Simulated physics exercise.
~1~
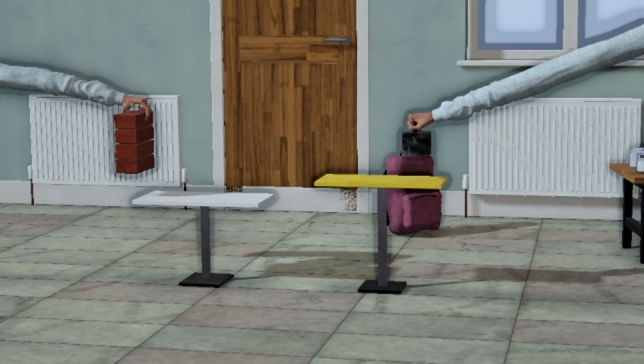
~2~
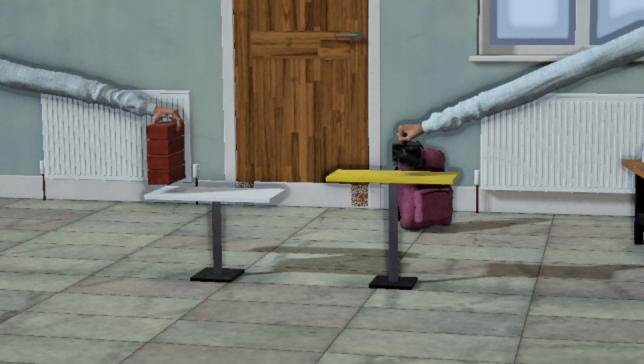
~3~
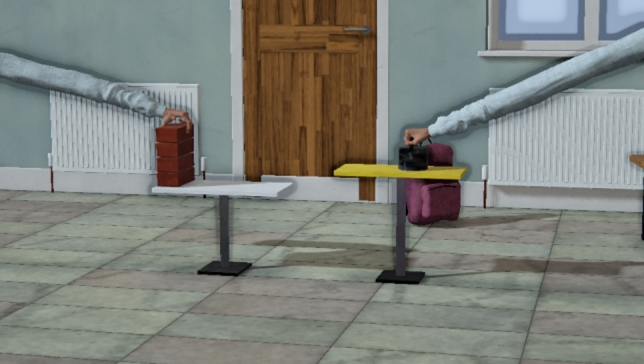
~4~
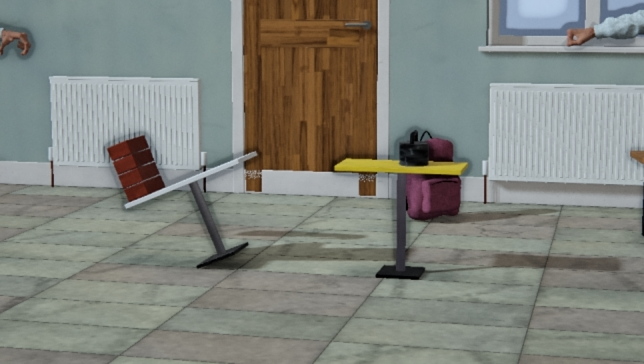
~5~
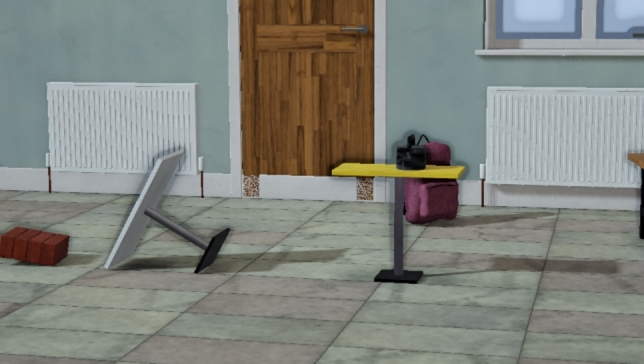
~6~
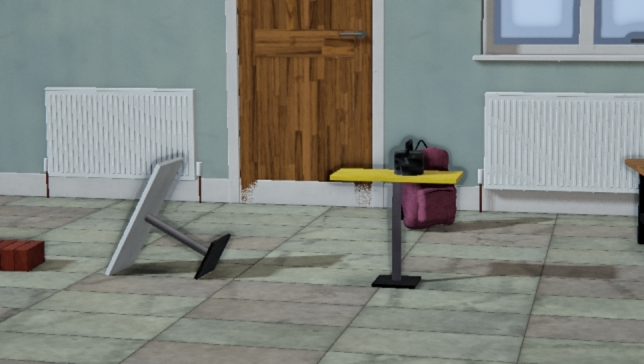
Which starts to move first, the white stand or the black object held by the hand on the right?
The black object moves first, as the hand lowers it toward the yellow stand. The white stand only starts to move later, when it tips under the bricks.
In the video, two hands lower a stack of red bricks onto the left end of a white stand and a black object onto a yellow stand, then let go. The white stand tips over to the left, spilling the bricks onto the floor, while the yellow one stays upright.
